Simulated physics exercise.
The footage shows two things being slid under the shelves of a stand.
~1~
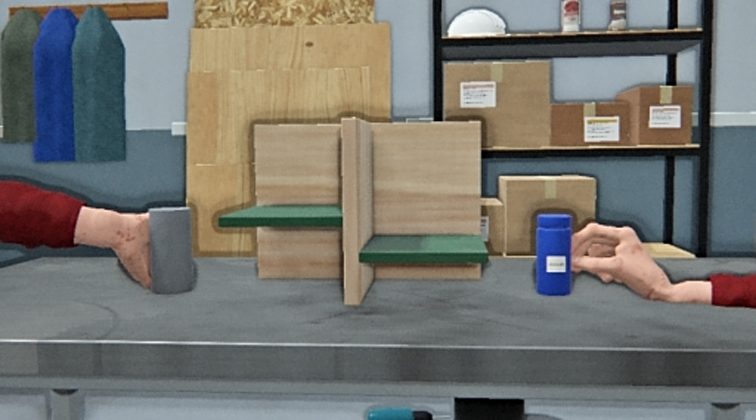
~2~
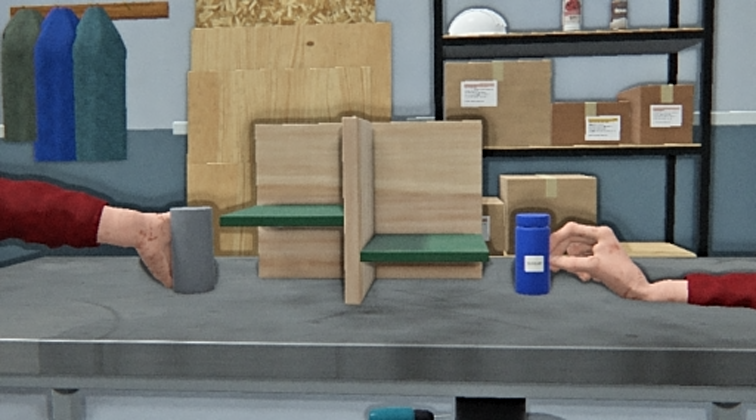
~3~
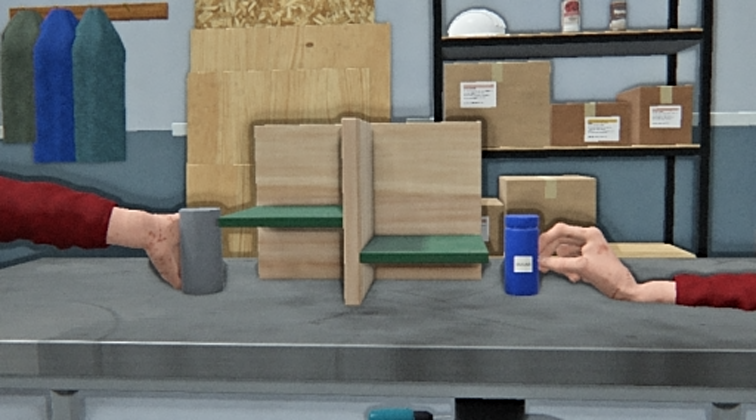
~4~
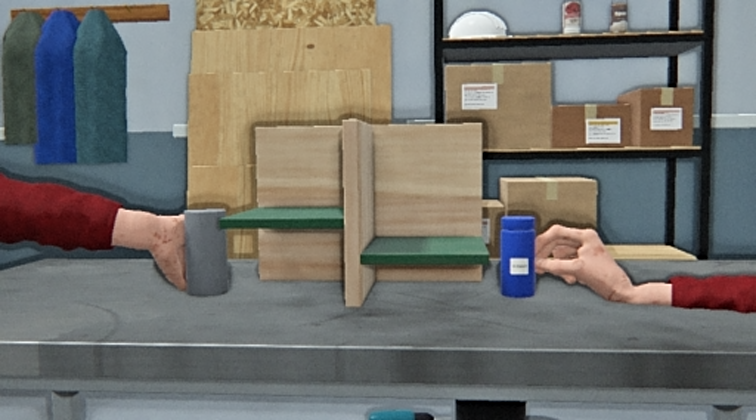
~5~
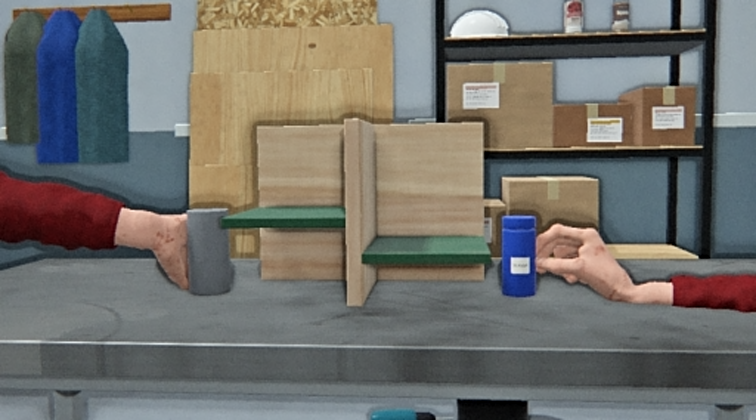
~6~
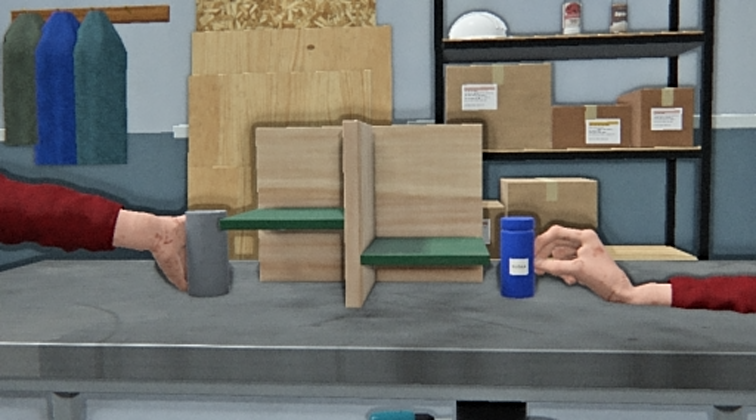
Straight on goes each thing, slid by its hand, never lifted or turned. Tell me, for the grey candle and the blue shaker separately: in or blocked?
Result: The grey candle is blocked, the blue shaker is blocked.
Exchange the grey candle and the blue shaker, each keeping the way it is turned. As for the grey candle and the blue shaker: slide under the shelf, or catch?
The grey candle snags, while the blue shaker snags.
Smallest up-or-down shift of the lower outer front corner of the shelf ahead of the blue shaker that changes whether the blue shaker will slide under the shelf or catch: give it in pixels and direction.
Move it up some 40 pixels and it switches.
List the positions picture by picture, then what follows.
In the first picture, hands sliding the things forward; grey candle (171, 250); blue shaker (554, 255); shelf (360, 207).
In the second picture, hands sliding the things forward; blue shaker (533, 254); shelf (361, 206).
In the third picture, hands sliding the things forward; grey candle (202, 251); shelf (360, 207).
In the fourth picture, hands sliding the things forward; blue shaker (518, 257); shelf (361, 209).
In the fifth picture, hands sliding the things forward; grey candle (209, 251); shelf (363, 208).
In the sixth picture, hands sliding the things forward; grey candle (208, 253); blue shaker (517, 257); shelf (361, 209).
Then, 0.24 s after the last picture, grey candle sliding up to the opening near (219, 253); blue shaker sliding up to the opening near (506, 257).
At rest, the grey candle is too tall, near (221, 253); the blue shaker is too tall, near (503, 257).
